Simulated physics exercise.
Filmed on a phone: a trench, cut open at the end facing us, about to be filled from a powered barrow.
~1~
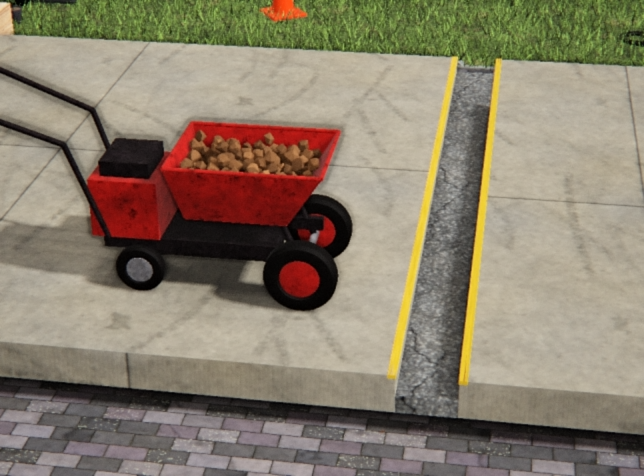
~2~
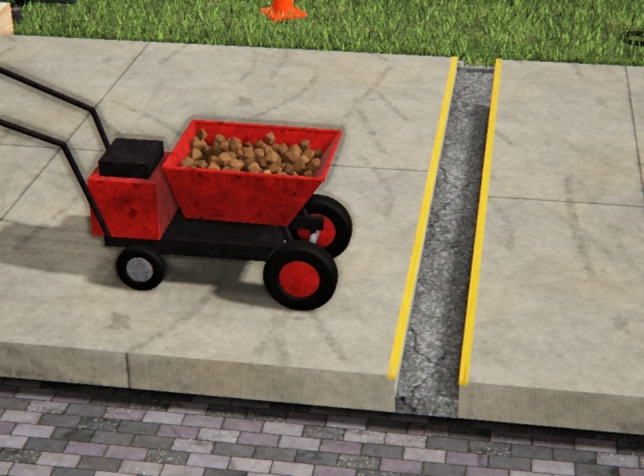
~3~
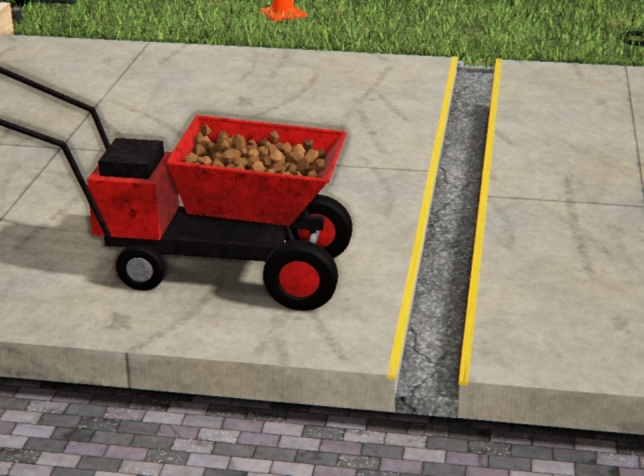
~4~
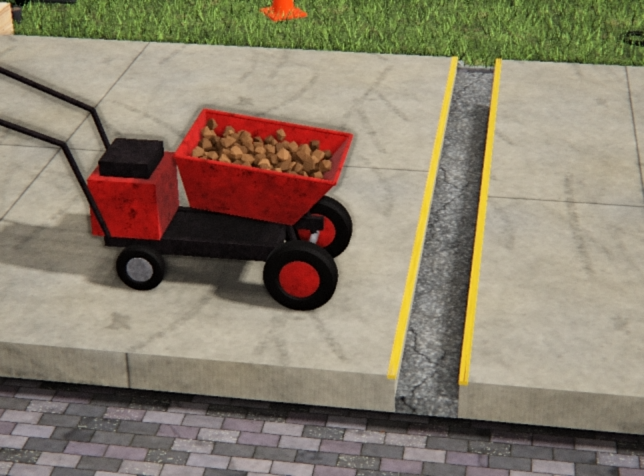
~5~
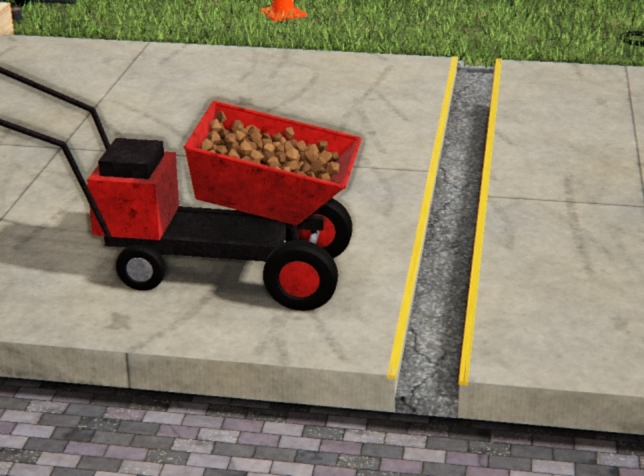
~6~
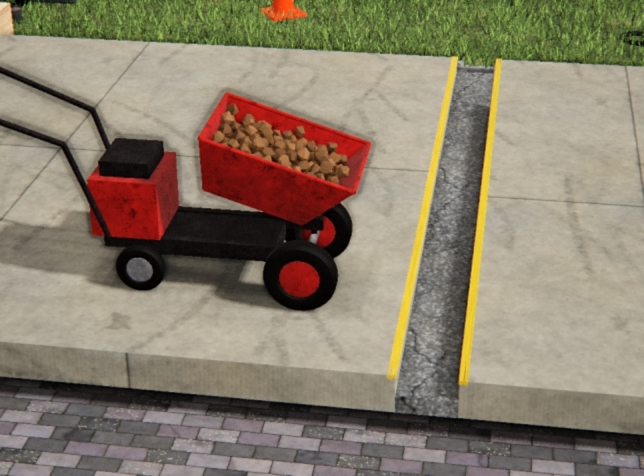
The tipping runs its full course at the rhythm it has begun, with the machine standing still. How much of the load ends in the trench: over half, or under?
The trench takes more than half.
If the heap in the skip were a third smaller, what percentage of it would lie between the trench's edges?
Some 80 per cent.
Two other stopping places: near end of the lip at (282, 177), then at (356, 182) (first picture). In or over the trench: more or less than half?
At the first place above a half, at the second under half.
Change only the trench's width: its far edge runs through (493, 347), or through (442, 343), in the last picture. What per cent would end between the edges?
The first gives 90 %, the second 40 %.
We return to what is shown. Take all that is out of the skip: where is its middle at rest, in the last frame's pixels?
Around (455, 294).
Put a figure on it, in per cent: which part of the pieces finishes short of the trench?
About 0 per cent.
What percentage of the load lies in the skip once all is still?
Roughly 0 in a hundred.
Soon after the last picture, skip tipped steeply; all in the skip.
A little later, skip tipped right over; about two thirds in the skip; about a quarter in or heaped over the trench; a small part beyond it; a small part falling.
Later still, skip tipped right over; a small part in the skip; about two thirds in or heaped over the trench; about a third beyond it.
At rest, skip tipped right over; about two thirds in or heaped over the trench; about a third beyond it.
